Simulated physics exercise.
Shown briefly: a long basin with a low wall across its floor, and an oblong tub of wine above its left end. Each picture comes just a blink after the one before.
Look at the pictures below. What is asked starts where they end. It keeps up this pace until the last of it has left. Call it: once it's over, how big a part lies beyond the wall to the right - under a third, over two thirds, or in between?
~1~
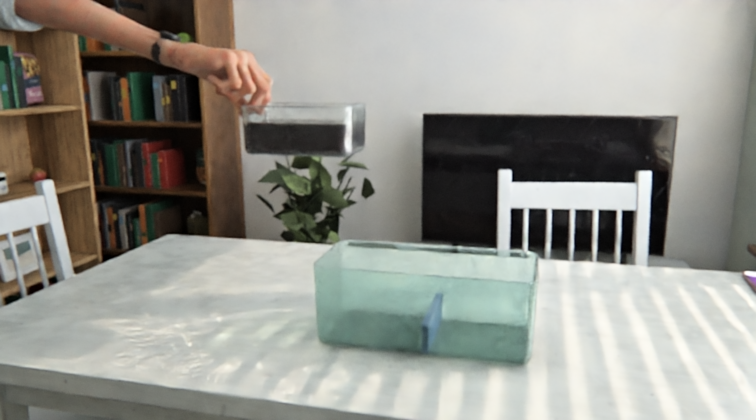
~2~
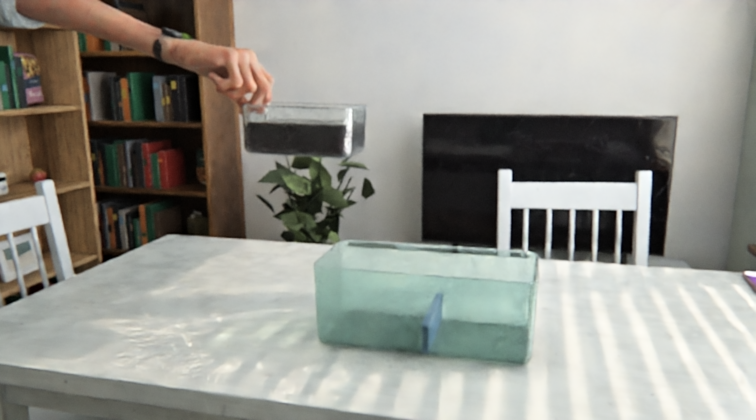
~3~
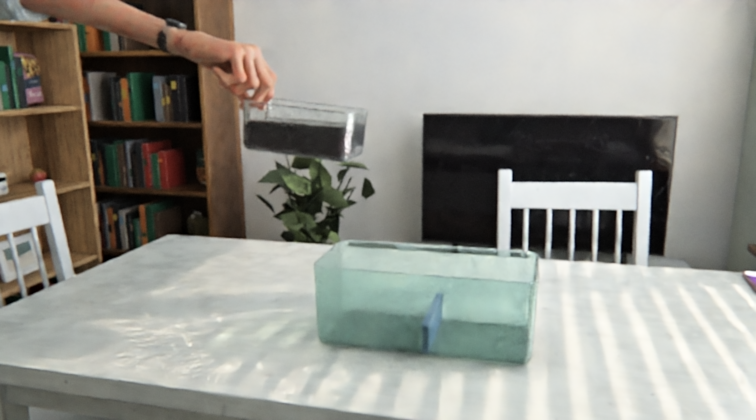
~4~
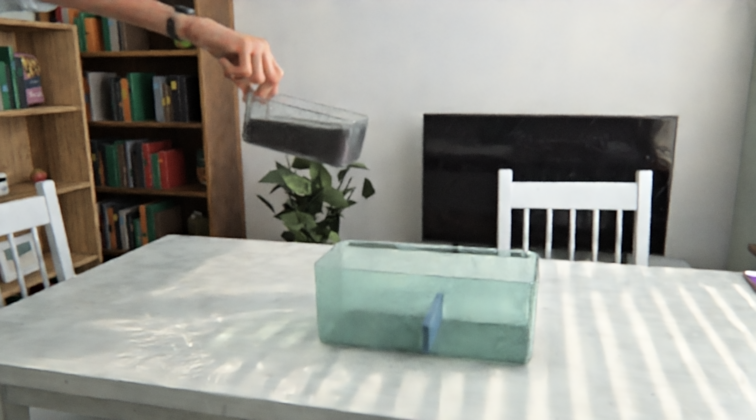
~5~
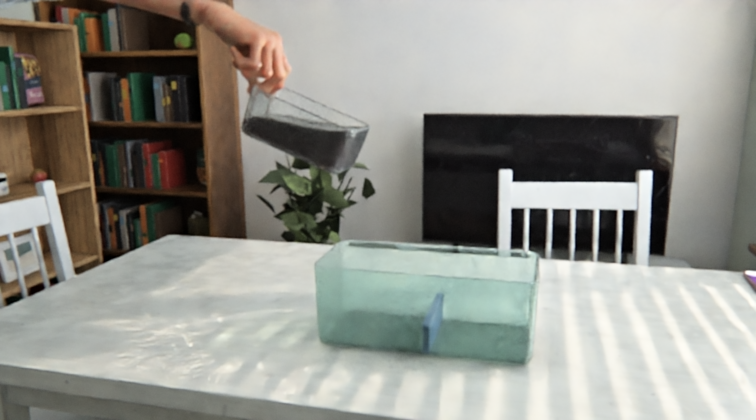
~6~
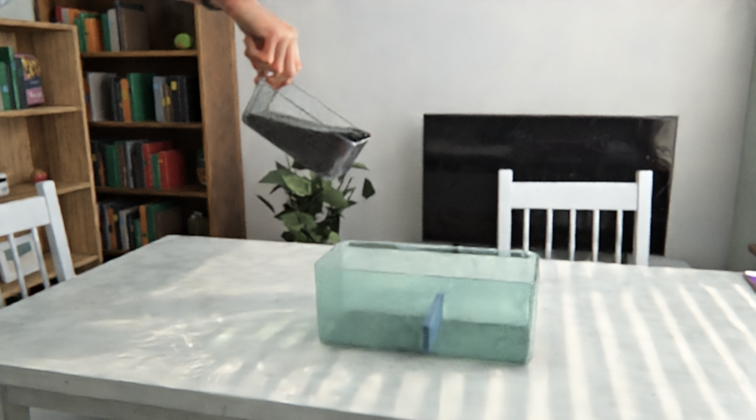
Under a third.
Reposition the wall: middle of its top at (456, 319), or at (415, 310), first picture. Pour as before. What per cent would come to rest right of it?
About 15 per cent on the first try, and 25 per cent on the second.
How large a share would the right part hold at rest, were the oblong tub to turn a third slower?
Near 5 in a hundred.
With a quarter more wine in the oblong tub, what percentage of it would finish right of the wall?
That share would be some 10 parts in a hundred.
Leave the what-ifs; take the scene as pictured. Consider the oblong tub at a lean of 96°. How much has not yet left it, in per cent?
My estimate is close to 15 percent remaining.
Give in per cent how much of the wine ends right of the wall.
Around 10 %.
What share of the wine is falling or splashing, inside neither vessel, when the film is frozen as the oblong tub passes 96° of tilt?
Near 60 in a hundred.
A moment on, the tilt is 96° and 14 per cent is still to pour, 27 is left of the wall and 0 right of it.
Next, the tilt is 111° and 2 per cent is still to pour, 84 is left of the wall and 4 right of it.
Then the tilt is 111° and 0 per cent is still to pour, 85 is left of the wall and 9 right of it.
Later the tilt is 111° and 0 per cent is still to pour, 85 is left of the wall and 10 right of it.
In the end 85 per cent lies left of the wall, 10 right of it and 5 outside.
